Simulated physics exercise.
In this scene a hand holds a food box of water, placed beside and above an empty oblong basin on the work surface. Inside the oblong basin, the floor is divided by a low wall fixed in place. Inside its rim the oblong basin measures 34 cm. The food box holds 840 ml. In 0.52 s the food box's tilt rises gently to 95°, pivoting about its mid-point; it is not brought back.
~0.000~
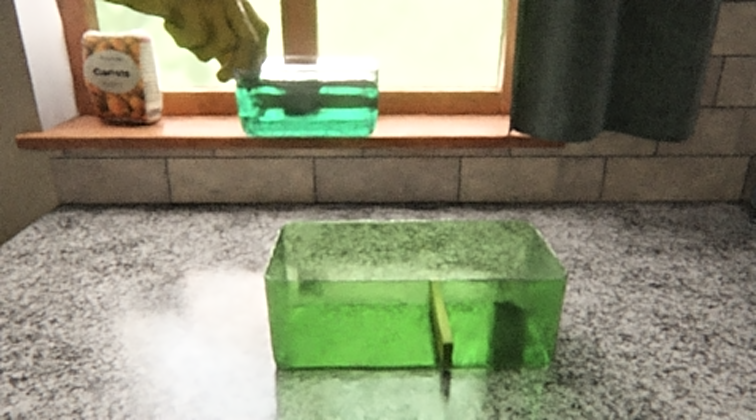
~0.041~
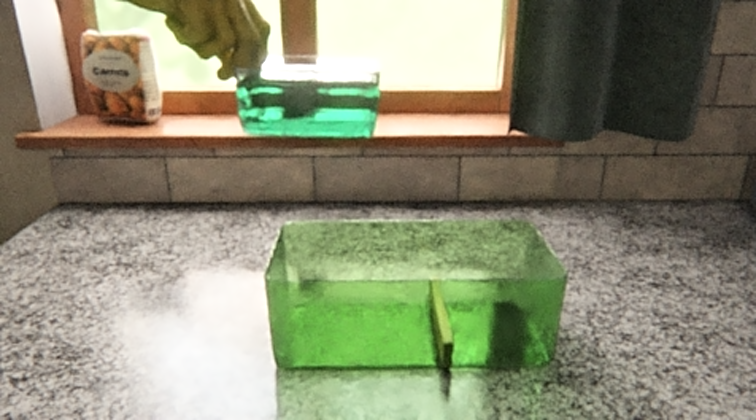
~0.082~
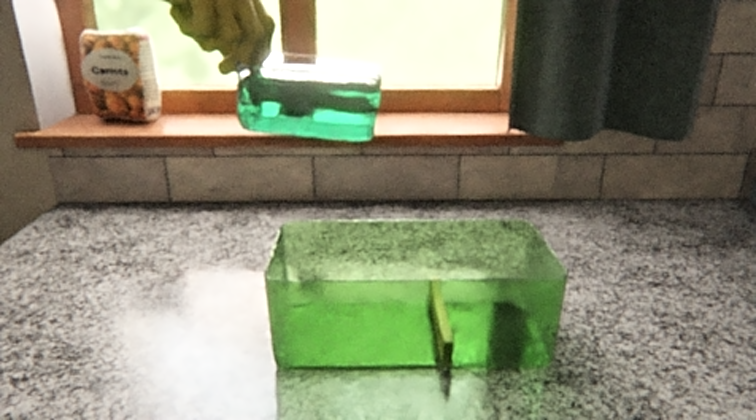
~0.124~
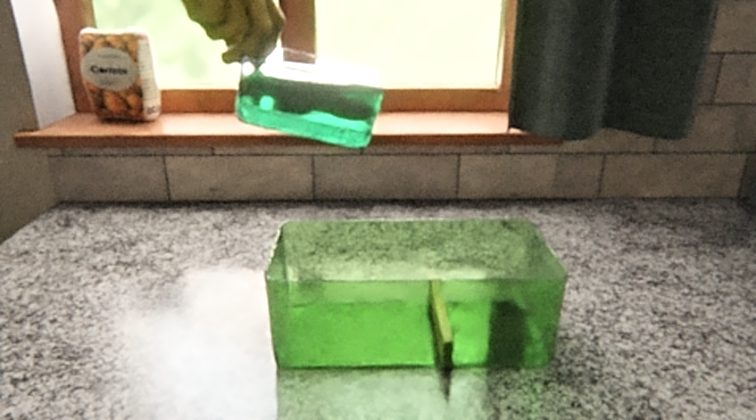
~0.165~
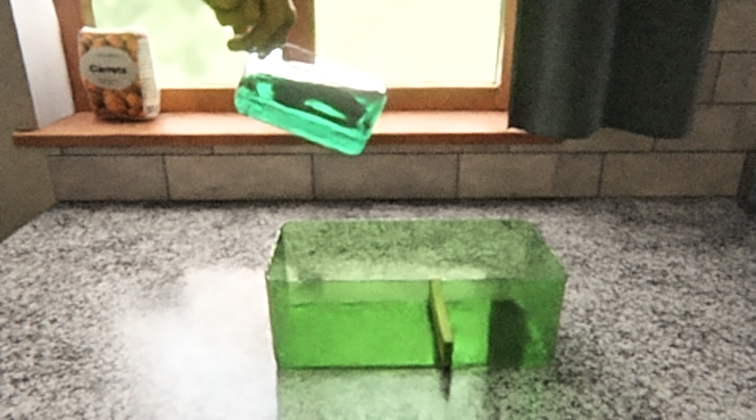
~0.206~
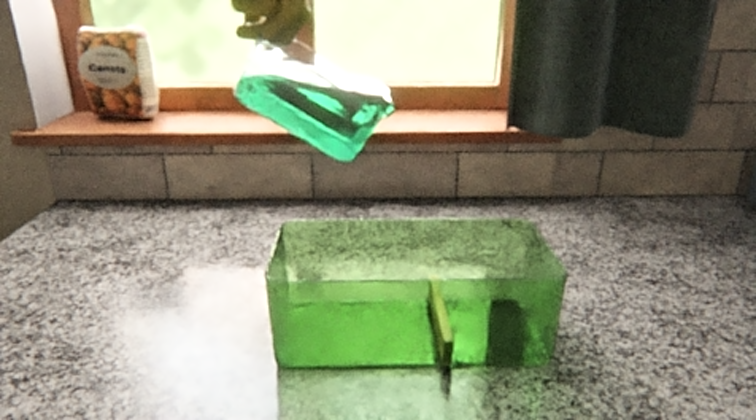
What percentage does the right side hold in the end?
About 41 per cent.
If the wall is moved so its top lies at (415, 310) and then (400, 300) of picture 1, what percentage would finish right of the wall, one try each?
Respectively 65 and 80 %.
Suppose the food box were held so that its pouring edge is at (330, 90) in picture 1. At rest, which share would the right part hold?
Then I'd expect something near 15 per cent.
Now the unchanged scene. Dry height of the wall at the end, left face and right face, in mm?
Noted: Left near 22 mm, right near 18 mm.
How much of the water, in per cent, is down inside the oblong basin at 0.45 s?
Around 20%.
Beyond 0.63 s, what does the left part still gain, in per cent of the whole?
Roughly 16 percent.
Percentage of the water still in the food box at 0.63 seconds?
Around 5 percent of it.
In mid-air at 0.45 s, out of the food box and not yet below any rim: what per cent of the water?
Around 60 in a hundred.
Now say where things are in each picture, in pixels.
In the first picture, it leans 0°; its right rim is at (378, 66); the water meets the walls at (247, 73) and (376, 73); the oblong basin's rim runs from (273, 250) to (550, 248); the wall's top is at (440, 308).
In the second picture, it leans 1°; its right rim is at (378, 67); the water meets the walls at (247, 73) and (376, 74).
In the third picture, it leans 6°; its right rim is at (380, 73); the water meets the walls at (248, 70) and (378, 76).
In the fourth picture, it leans 13°; its right rim is at (382, 81); the water meets the walls at (250, 69) and (381, 79).
In the fifth picture, it leans 22°; its right rim is at (383, 93); the water meets the walls at (250, 70) and (384, 87); 1 per cent is over the edge.
In the sixth picture, it leans 32°; its right rim is at (382, 106); the water meets the walls at (250, 68) and (373, 92); 6 per cent is over the edge.
Then, 0.45 s in, the tilt is 91° and 21 per cent is still to pour, 7 is left of the wall and 12 right of it.
Then, 0.63 s in, the tilt is 95° and 5 per cent is still to pour, 35 is left of the wall and 48 right of it.
Then, 0.82 s in, the tilt is 95° and 2 per cent is still to pour, 45 is left of the wall and 39 right of it.
Then, 1.02 s in, the tilt is 95° and 0 per cent is still to pour, 51 is left of the wall and 41 right of it.
Finally, 52 per cent lies left of the wall, 41 right of it and 7 outside.
